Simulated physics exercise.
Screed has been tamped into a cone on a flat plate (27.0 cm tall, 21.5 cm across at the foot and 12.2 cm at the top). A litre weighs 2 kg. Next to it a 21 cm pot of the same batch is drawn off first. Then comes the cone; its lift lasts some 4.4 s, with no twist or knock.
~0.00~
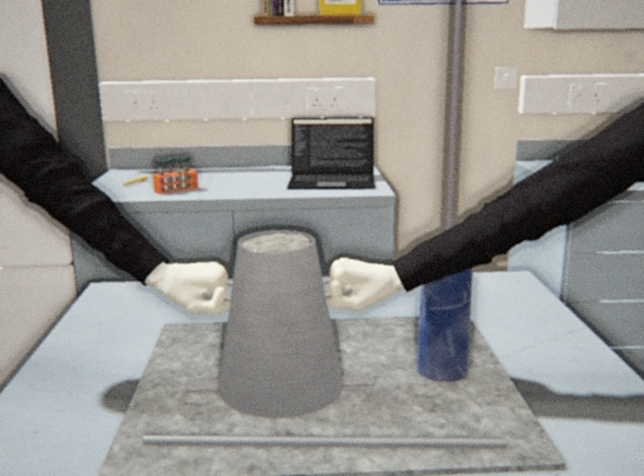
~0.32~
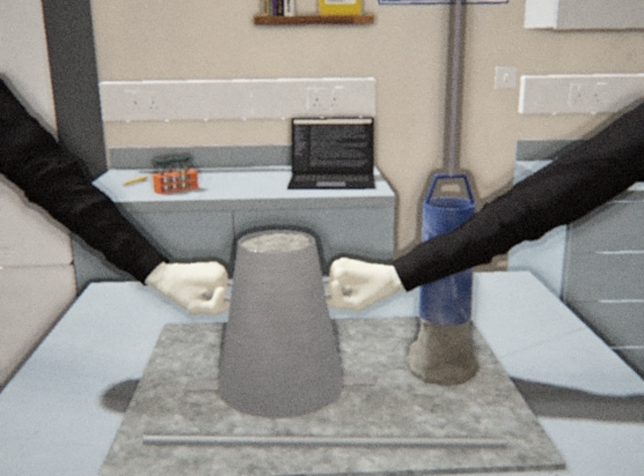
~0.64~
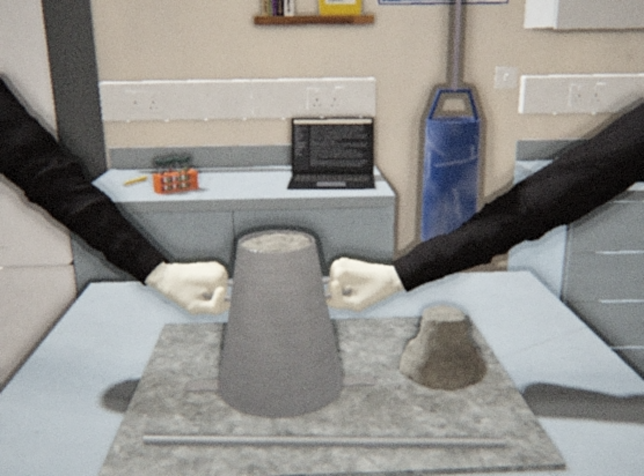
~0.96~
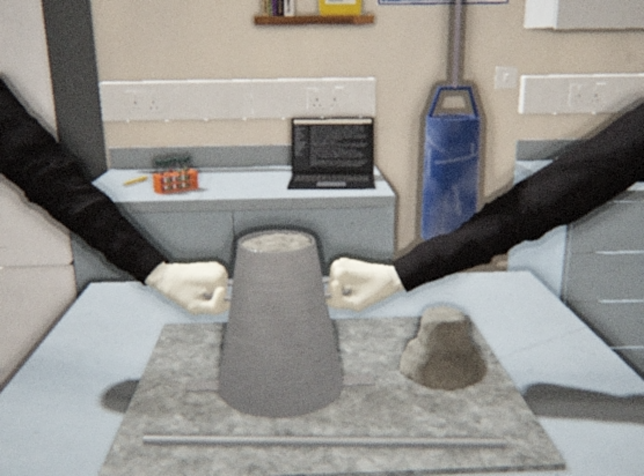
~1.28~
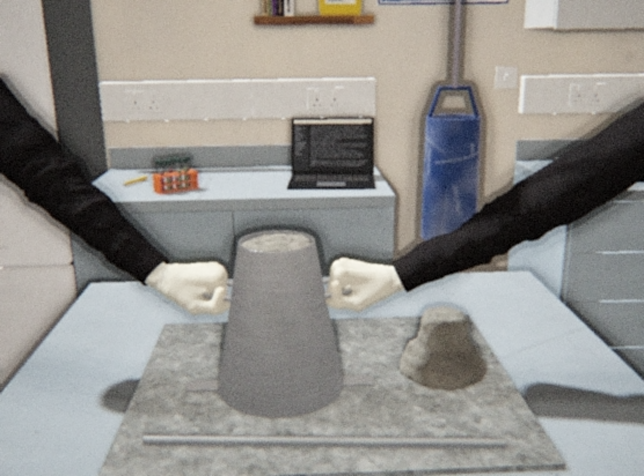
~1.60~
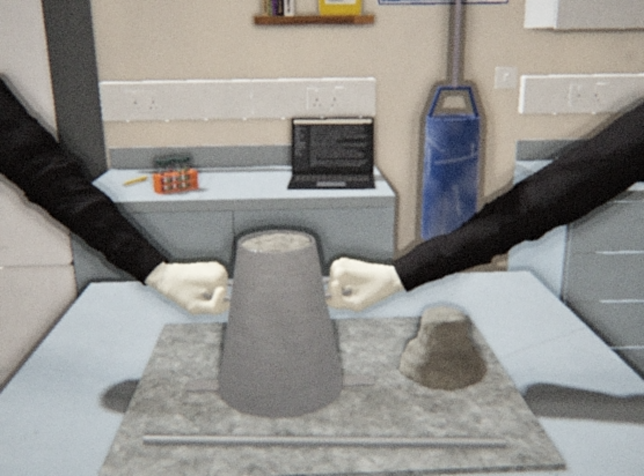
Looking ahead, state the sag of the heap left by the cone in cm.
Some 10 cm.
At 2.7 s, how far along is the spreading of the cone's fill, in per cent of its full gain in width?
Some 70 per cent.
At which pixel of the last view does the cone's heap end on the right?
Near (367, 388).
After 2.7 s, the cone is up 6.3 cm; the screed has come down 7.6 cm to 19 cm and is 28 cm wide.
After 3.8 s, the cone is up 17 cm; the screed has come down 10 cm to 17 cm and is 31 cm wide.
After 4.9 s, the cone is up 27 cm; the screed has come down 10 cm to 17 cm and is 31 cm wide.
After 6.2 s, the cone is clear; the screed has come down 10 cm to 17 cm and is 31 cm wide.
After 6.7 s, at rest, the cone is clear; the screed has come down 10 cm to 17 cm and is 31 cm wide.
